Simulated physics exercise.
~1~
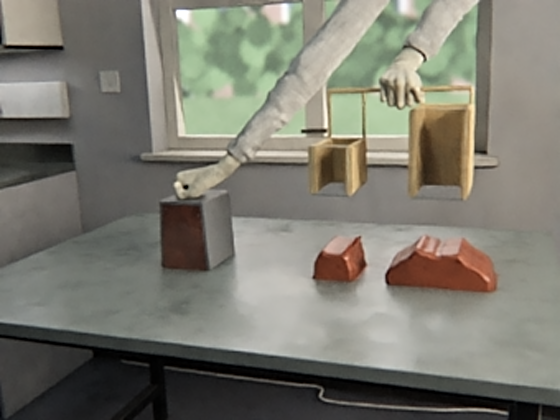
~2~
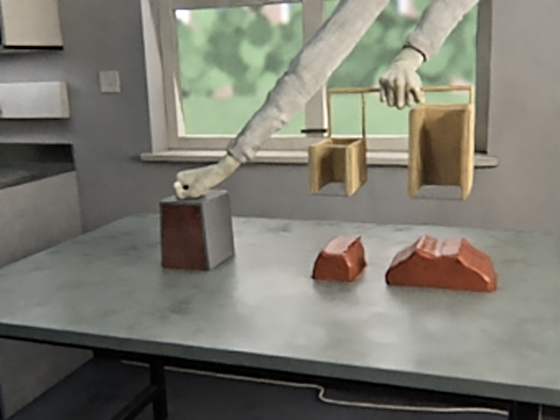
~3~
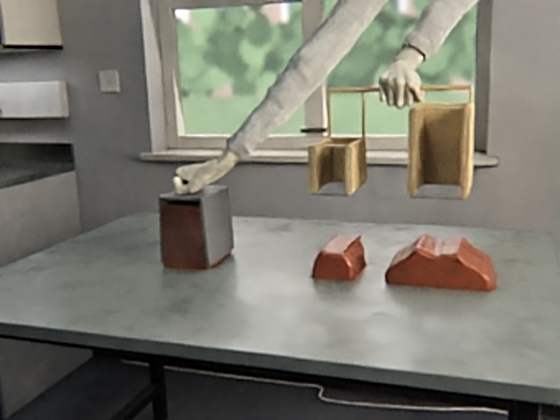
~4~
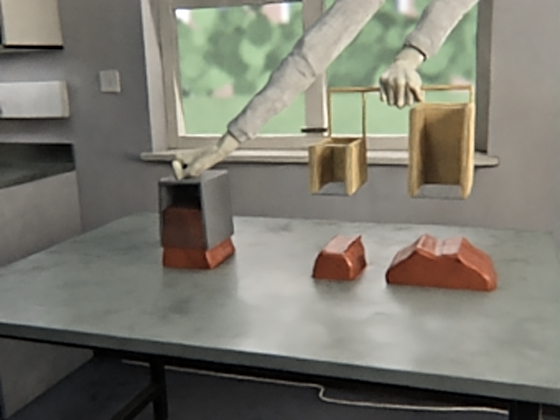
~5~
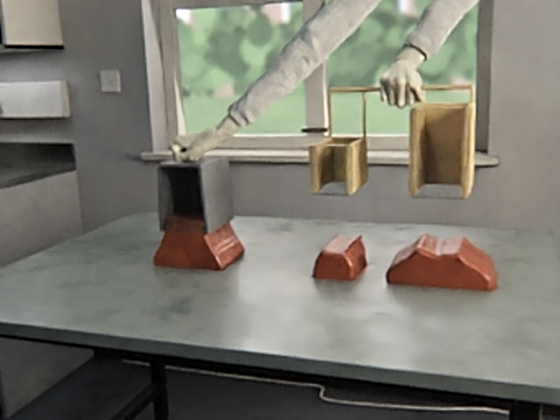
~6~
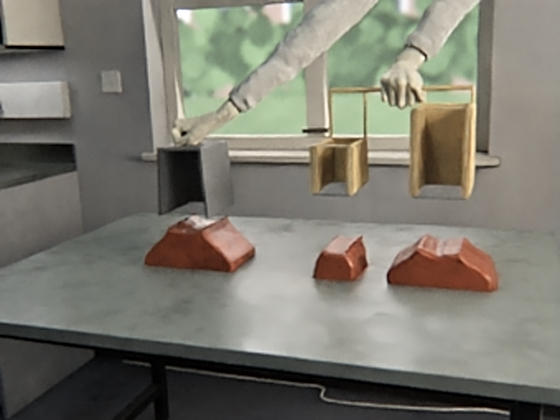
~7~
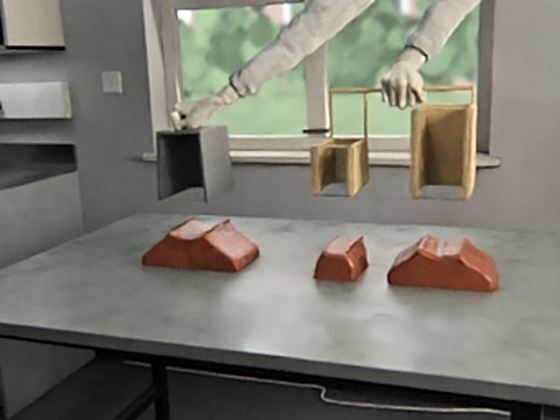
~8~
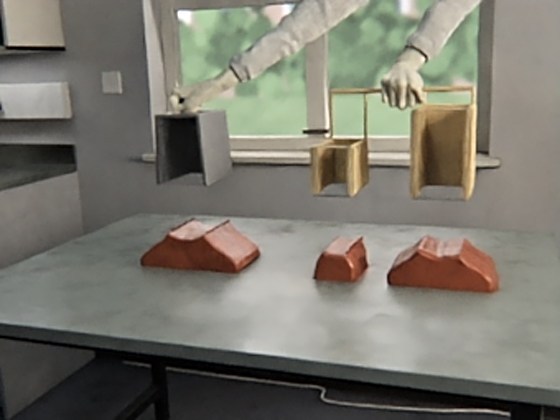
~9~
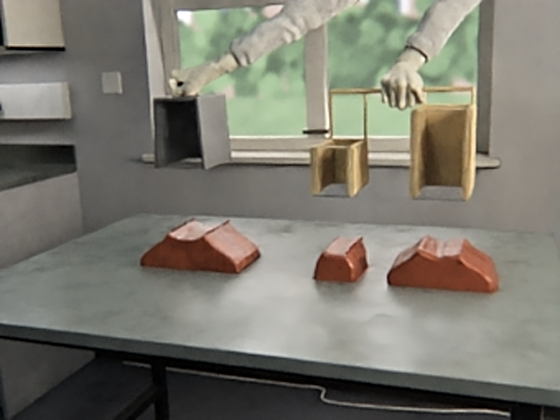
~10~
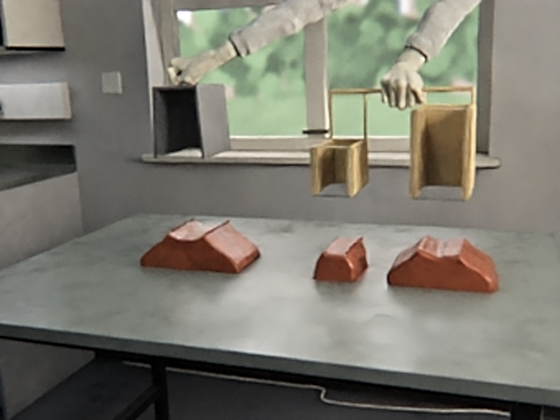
Hand lifting a grey tin mould straight up off red clay, which slumps into a low mound beside two smaller test blocks.
